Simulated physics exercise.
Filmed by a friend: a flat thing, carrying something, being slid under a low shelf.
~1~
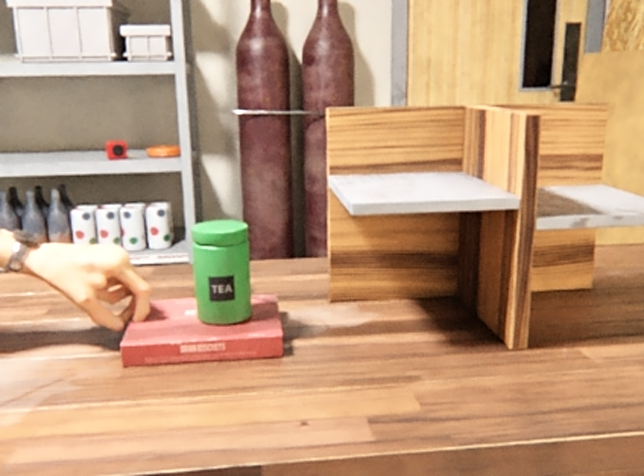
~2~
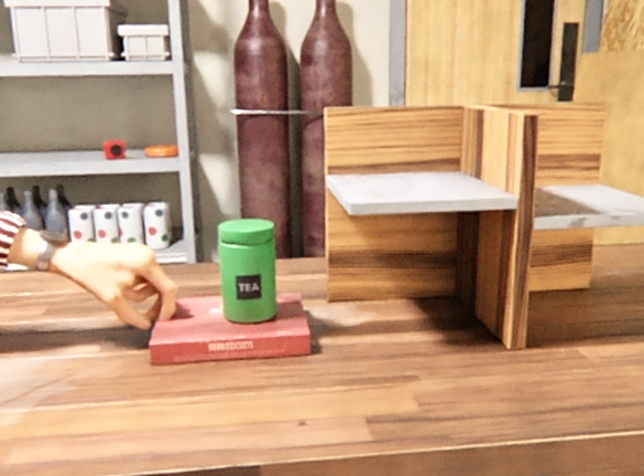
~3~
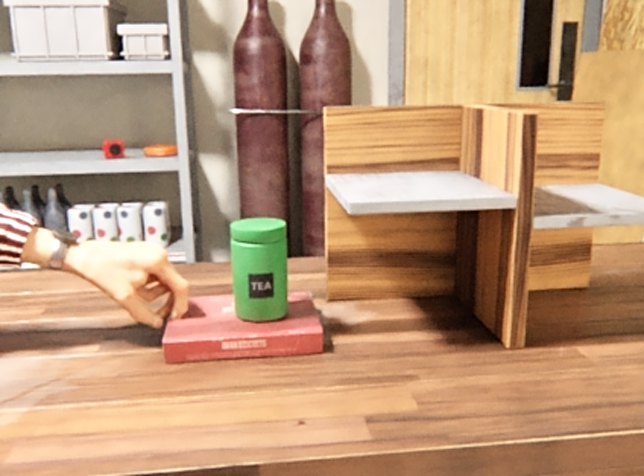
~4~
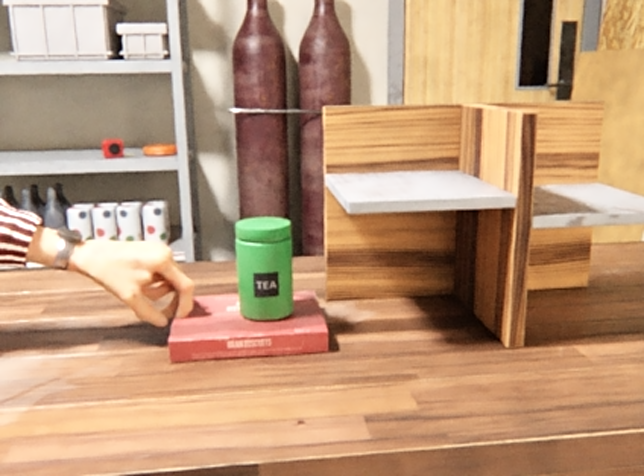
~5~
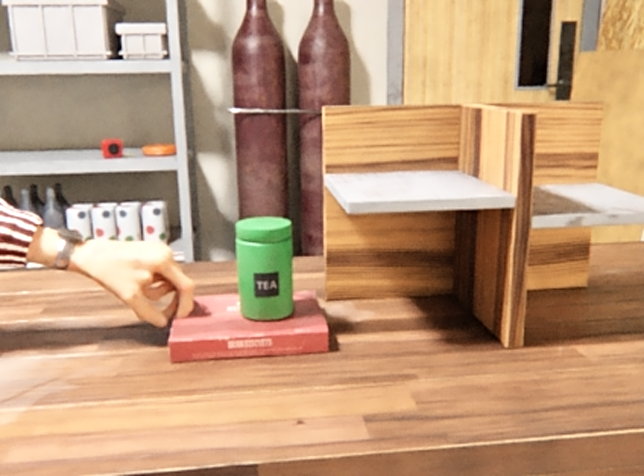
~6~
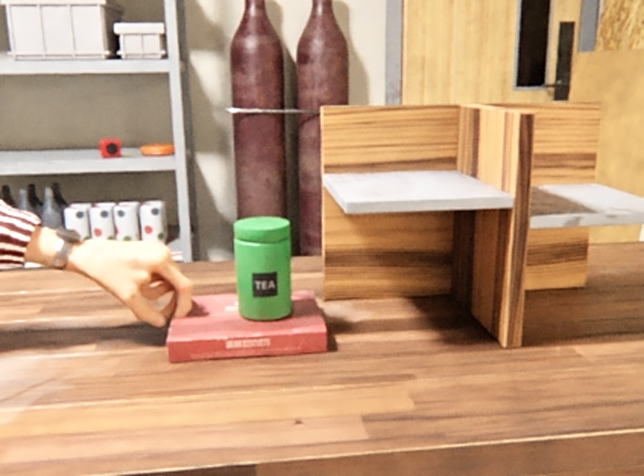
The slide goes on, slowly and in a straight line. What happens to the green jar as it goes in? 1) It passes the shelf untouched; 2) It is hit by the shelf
It passes the shelf untouched (1).
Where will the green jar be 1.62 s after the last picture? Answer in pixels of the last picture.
Its middle will be near (372, 263).
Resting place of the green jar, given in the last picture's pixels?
Resting spot: Approximately (421, 261).
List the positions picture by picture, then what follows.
In the first picture, hand sliding it forward; green jar (222, 272); shelf (492, 217).
In the second picture, hand sliding it forward; green jar (248, 270); red packet (232, 325).
In the third picture, hand sliding it forward; green jar (260, 269); shelf (489, 217).
In the fourth picture, hand sliding it forward; green jar (265, 268); red packet (249, 323).
In the fifth picture, hand sliding it forward; green jar (265, 268); shelf (488, 216).
In the sixth picture, hand sliding it forward; green jar (264, 268); red packet (247, 323).
Then, 0.84 s after the last picture, green jar riding along near (312, 266).
Then, 1.62 s after the last picture, green jar riding along near (372, 263).
At rest, the green jar rides in untouched, near (422, 261).
